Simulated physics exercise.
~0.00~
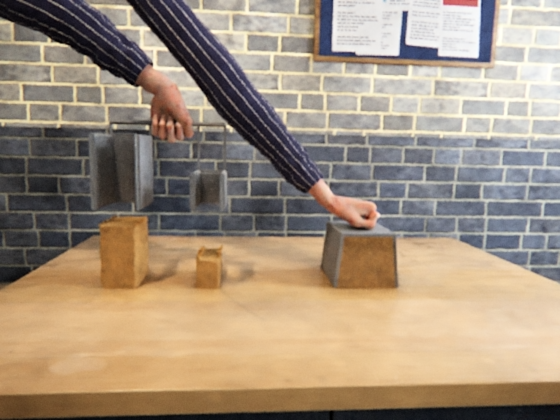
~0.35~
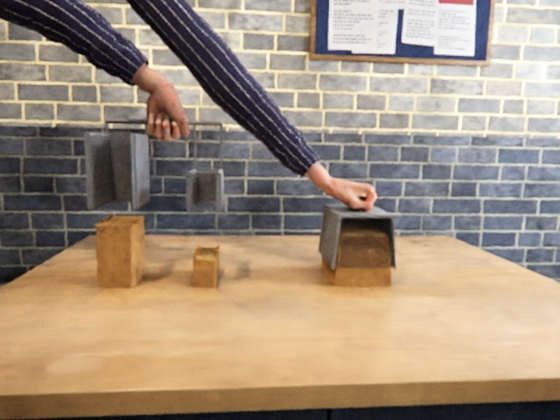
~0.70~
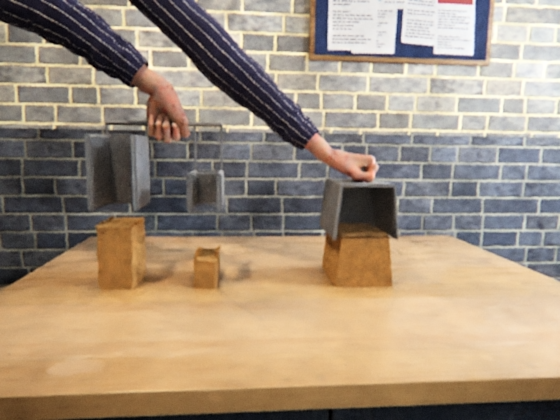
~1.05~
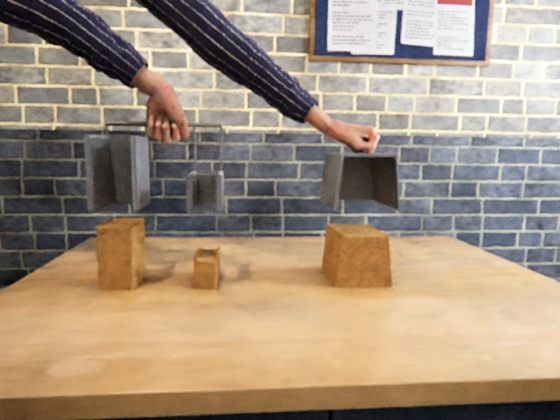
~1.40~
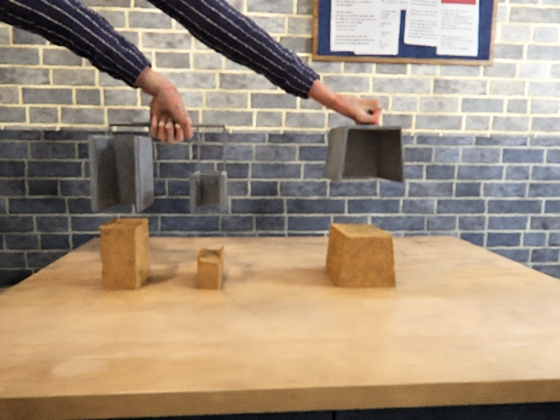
Metal tin being lifted off a sand block by hand, leaving it standing on the table beside two smaller blocks.
